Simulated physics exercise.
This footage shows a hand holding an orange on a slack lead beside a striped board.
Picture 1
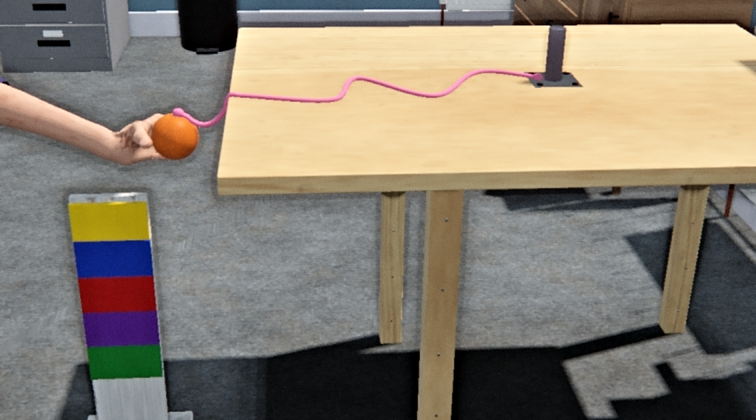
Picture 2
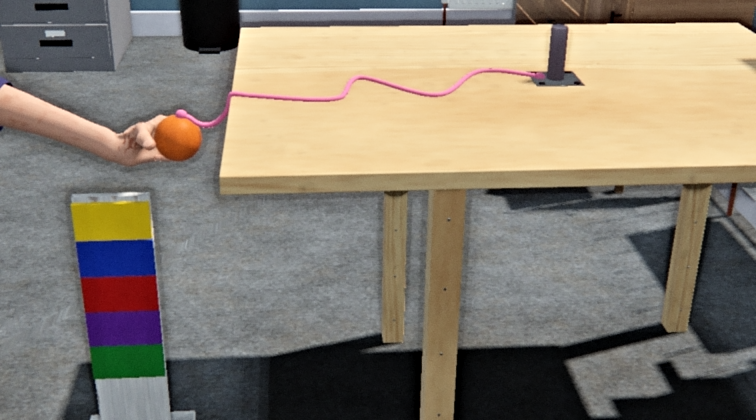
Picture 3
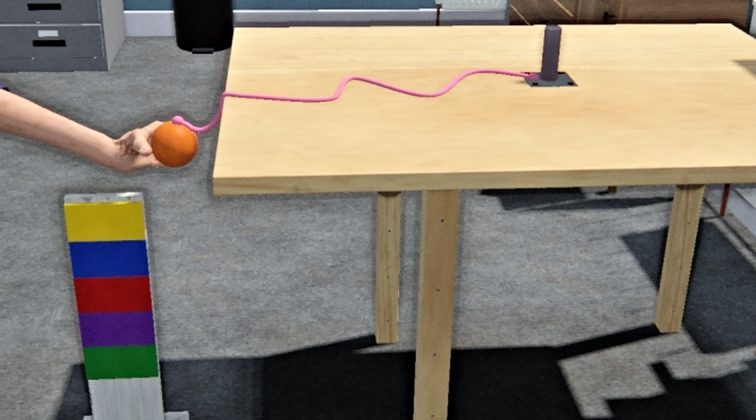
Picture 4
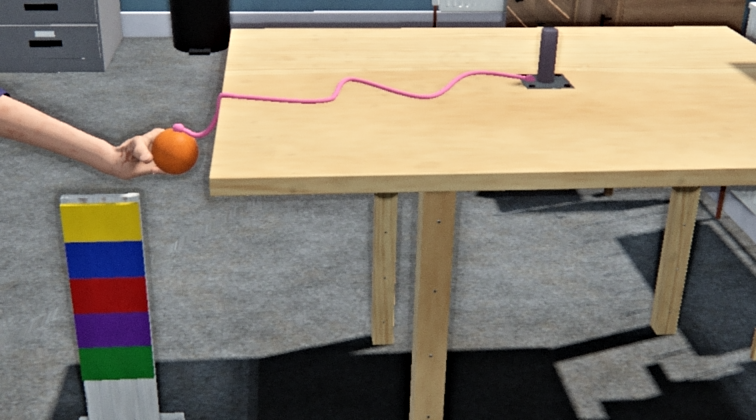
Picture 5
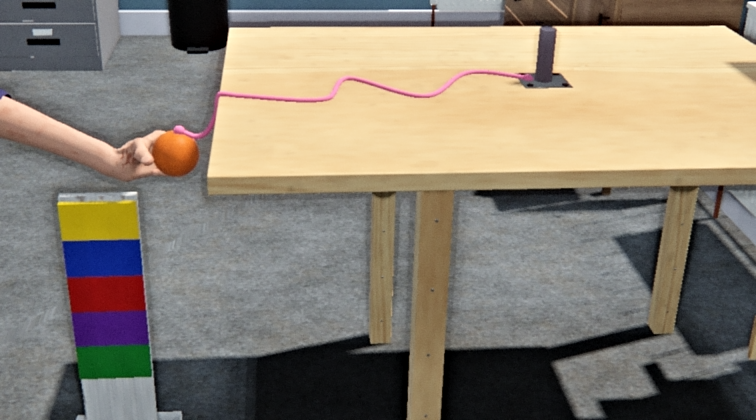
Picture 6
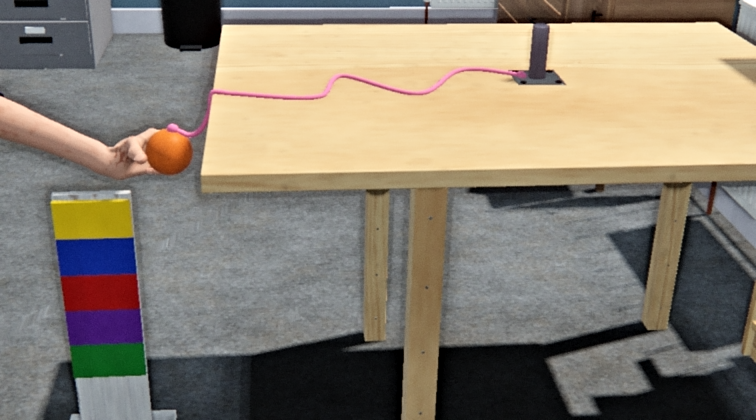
The video shows a hand holding an orange tied to a slack pink cord that runs across a wooden table to a dark post, beside a board with coloured stripes; the hand stays nearly still as the view shifts slightly.
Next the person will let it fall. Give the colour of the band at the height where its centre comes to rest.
The band is red.
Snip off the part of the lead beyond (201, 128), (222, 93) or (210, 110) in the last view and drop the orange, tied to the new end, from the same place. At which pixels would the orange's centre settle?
Taking them in turn, it's about (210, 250), then about (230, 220), and finally about (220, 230).
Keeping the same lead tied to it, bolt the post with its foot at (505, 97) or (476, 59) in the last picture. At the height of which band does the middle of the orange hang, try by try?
Result 1: Purple. Result 2: Purple.
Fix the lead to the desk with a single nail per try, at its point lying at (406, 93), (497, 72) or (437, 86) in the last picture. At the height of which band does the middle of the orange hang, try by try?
Results, in sequence: Blue / red / blue.
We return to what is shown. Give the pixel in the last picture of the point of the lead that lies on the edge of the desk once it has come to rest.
That point sits at about (324, 95).
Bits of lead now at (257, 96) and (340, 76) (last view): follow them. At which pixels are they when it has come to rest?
End points: Roughly (217, 163); roughly (272, 87).
Soon after, orange near (251, 274); level with red.
After that, orange near (206, 284); level with red.
In the end, orange near (216, 286); level with red. Its middle rests at the red band.
